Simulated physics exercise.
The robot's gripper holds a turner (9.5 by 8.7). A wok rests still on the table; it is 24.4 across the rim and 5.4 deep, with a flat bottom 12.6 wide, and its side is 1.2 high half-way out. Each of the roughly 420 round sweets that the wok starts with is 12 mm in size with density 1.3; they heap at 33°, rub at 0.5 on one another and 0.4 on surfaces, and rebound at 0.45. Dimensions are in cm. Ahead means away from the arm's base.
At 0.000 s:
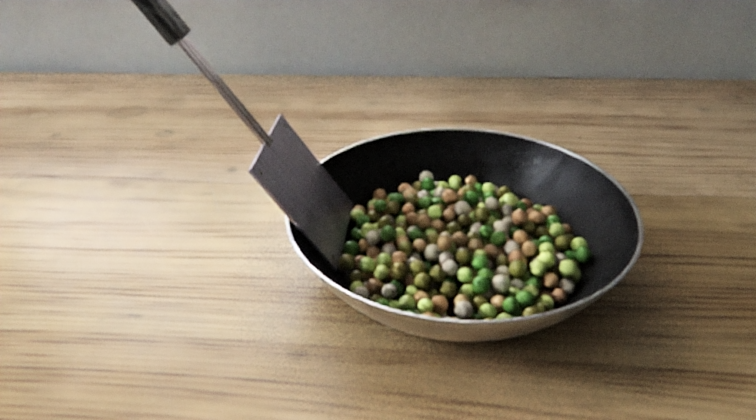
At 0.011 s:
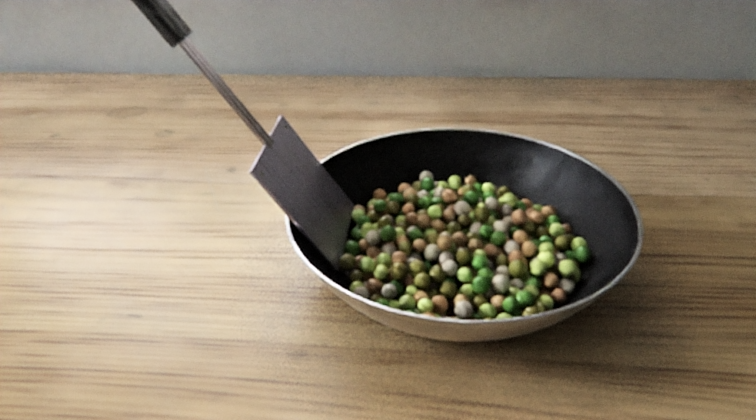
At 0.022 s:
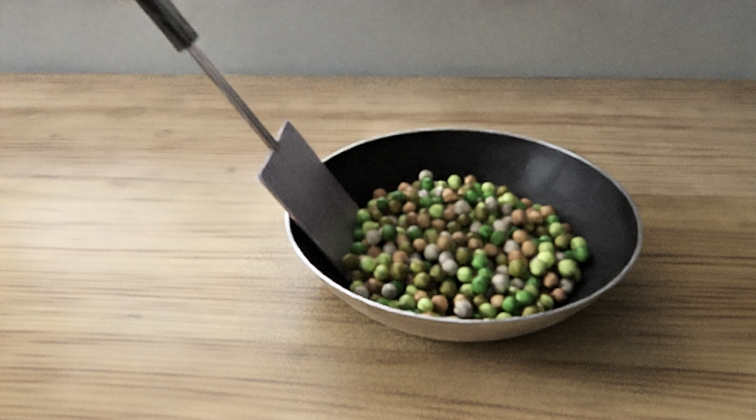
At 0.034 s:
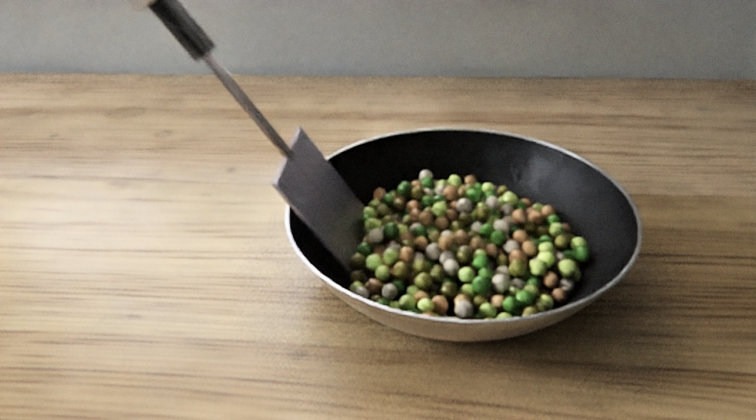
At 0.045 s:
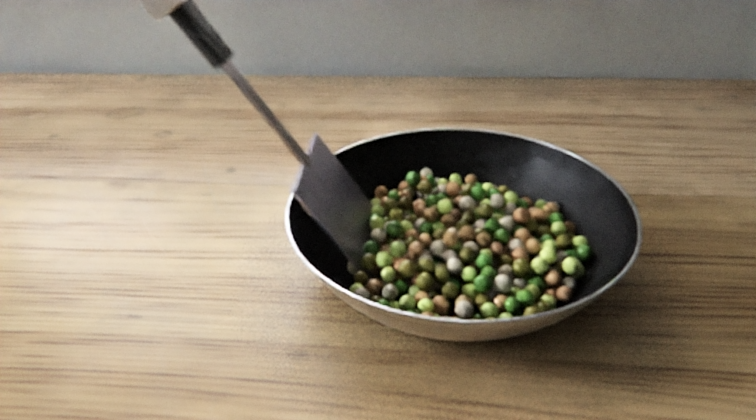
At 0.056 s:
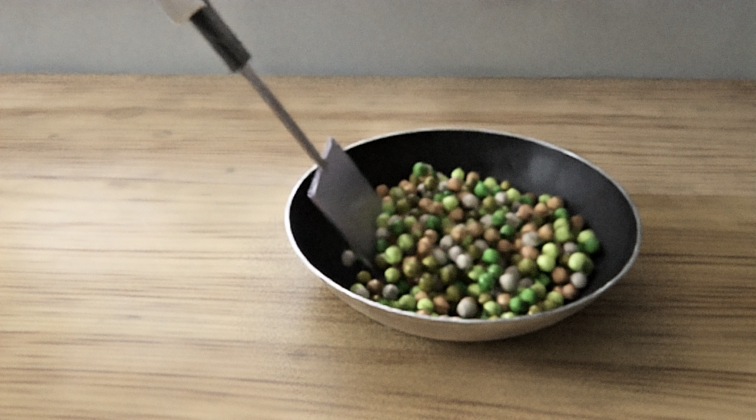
On a wooden table, a metal turner dipped into a dark wok of green, brown and grey pea-like balls, then slid to the right, nudging the nearest ones along while the wok stayed still.
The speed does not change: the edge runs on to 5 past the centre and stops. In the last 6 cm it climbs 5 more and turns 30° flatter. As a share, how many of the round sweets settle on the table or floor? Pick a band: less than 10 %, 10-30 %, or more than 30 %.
It falls in the band 10-30 %.
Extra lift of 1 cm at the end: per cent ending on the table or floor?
About 5 %.
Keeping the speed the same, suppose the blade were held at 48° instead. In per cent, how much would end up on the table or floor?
That gives about 15 in a hundred.
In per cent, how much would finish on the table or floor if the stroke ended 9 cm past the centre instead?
Close to 35 per cent would end on the table or floor.
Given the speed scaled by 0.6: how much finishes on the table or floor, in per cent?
About 5 per cent.
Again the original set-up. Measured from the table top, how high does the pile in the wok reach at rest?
It reaches about 6.0 cm.
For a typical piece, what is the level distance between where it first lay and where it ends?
I'd estimate close to 4 centimetres.
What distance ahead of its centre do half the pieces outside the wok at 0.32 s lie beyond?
Roughly 20 cm.
After 0.08 s, sloping 56°, highest piece 6 above the table; 423 in the wok.
After 0.11 s, sloping 45°, highest piece 8 above the table; 423 in the wok.
After 0.32 s, sloping 27°, highest piece 18 above the table; 360 in the wok, 42 on the table or floor, 21 on the blade or in flight.
After 1.38 s, sloping 27°, highest piece 6 above the table; 359 in the wok, 64 on the table or floor.
At rest, 359 in the wok, 64 on the table or floor. That is 15 % on the table or floor.
